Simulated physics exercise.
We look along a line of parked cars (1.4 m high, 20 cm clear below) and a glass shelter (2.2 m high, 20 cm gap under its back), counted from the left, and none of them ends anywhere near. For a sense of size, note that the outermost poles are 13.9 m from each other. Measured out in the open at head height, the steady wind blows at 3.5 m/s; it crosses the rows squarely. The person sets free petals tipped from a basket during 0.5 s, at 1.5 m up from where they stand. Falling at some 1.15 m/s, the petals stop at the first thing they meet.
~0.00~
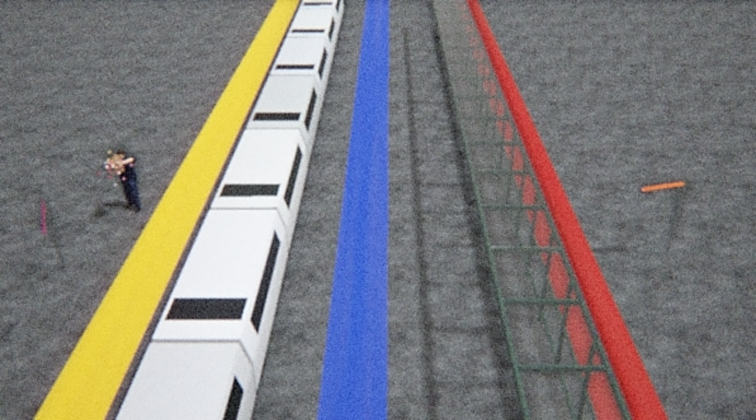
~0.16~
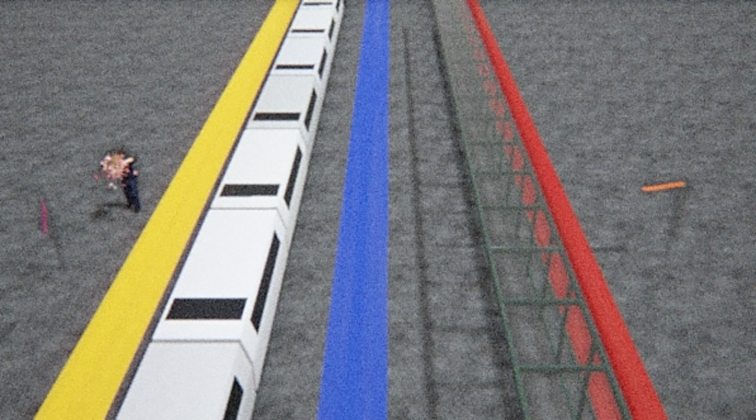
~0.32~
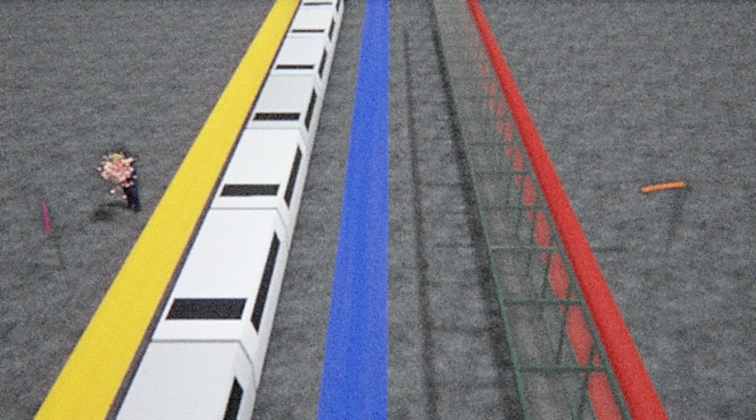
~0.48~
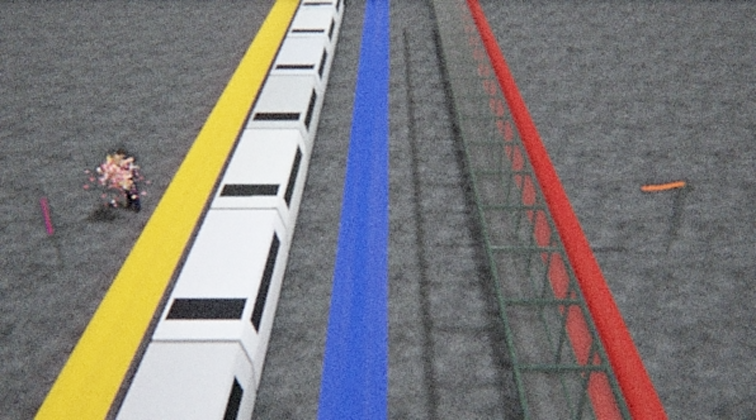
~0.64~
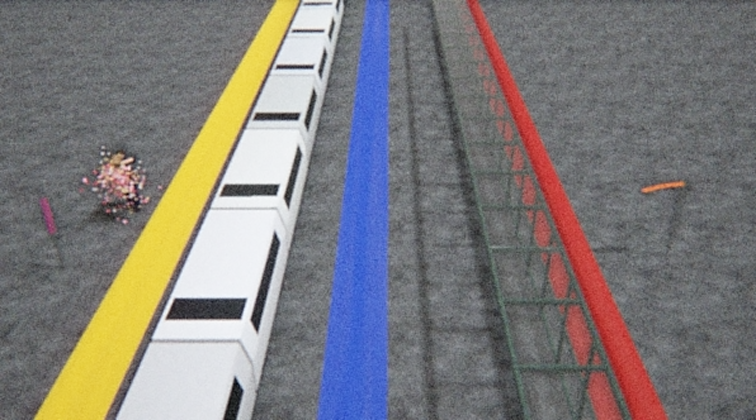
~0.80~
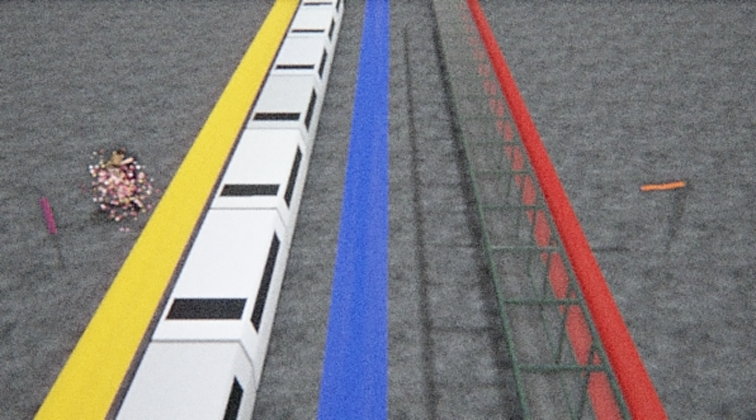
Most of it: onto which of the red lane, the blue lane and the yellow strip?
Onto yellow.
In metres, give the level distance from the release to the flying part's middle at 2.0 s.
Estimate: Near 0.5 m.
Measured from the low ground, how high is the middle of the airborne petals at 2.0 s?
0.4 m.
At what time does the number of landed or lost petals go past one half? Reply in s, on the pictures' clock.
Roughly at 1.6 s.
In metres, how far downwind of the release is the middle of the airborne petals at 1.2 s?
About 0.0 m.
After 1.2 s, 16 % is no longer flying here, and 3 % lies on the yellow strip, 0 % on the red lane and 0 % on the blue lane; the middle of what still flies is 0.7 m above the low ground, near (127, 197).
After 2.0 s, 70 % is no longer flying here, and 18 % lies on the yellow strip, 0 % on the red lane and 0 % on the blue lane; the middle of what still flies is 0.4 m above the low ground, near (135, 204).
After 3.5 s, 96 % is no longer flying here, and 31 % lies on the yellow strip, 0 % on the red lane and 0 % on the blue lane.
After 8.0 s, 100 % is no longer flying here, and 33 % lies on the yellow strip, 0 % on the red lane and 0 % on the blue lane.
After 45.0 s, 100 % is no longer flying here, and 33 % lies on the yellow strip, 0 % on the red lane and 0 % on the blue lane.
